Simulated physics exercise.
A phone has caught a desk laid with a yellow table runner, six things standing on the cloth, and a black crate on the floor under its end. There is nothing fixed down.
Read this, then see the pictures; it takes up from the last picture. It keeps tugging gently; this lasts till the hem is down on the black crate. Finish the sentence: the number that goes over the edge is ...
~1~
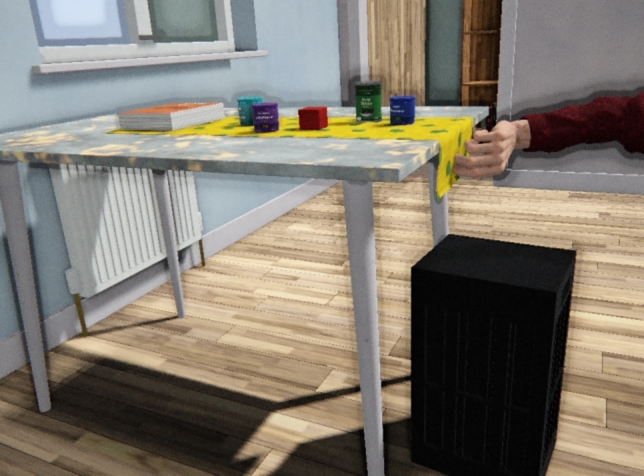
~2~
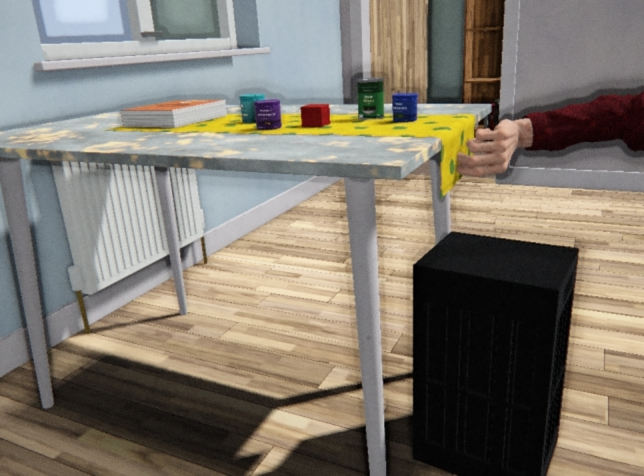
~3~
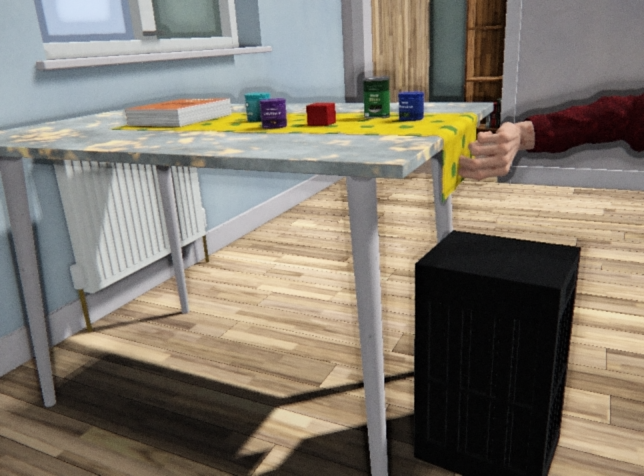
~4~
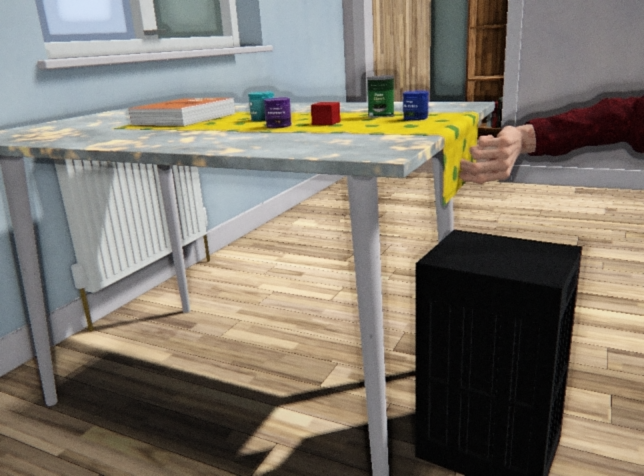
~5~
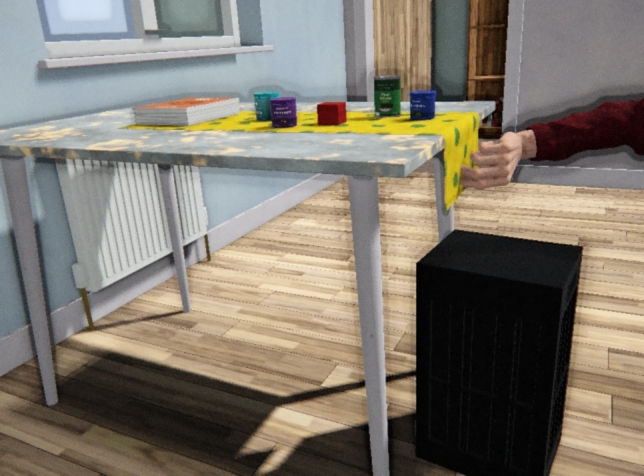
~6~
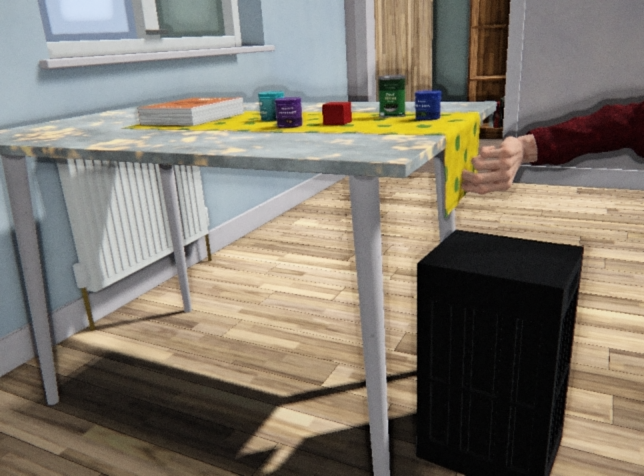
The number that goes over the edge is one.
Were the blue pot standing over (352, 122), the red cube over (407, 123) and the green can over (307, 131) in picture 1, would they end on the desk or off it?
In the end the blue pot is still on top, the red cube is no longer on top, and the green can is still on top.
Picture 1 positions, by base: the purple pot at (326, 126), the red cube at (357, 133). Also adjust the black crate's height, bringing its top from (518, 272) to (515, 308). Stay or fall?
Here's what happens: The purple pot remains aboard, the red cube leaves its perch.
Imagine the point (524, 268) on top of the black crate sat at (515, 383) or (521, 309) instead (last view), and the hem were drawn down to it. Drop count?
We'd see 4, then 2.
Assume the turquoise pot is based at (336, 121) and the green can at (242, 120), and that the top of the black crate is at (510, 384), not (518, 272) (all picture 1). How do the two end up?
Turquoise pot: Lost; green can: Safe.
Soon after, hem near (463, 236); all still up.
After that, hem on the crate; blue pot gone.
In the end, hem on the crate; blue pot gone. It carries off one.
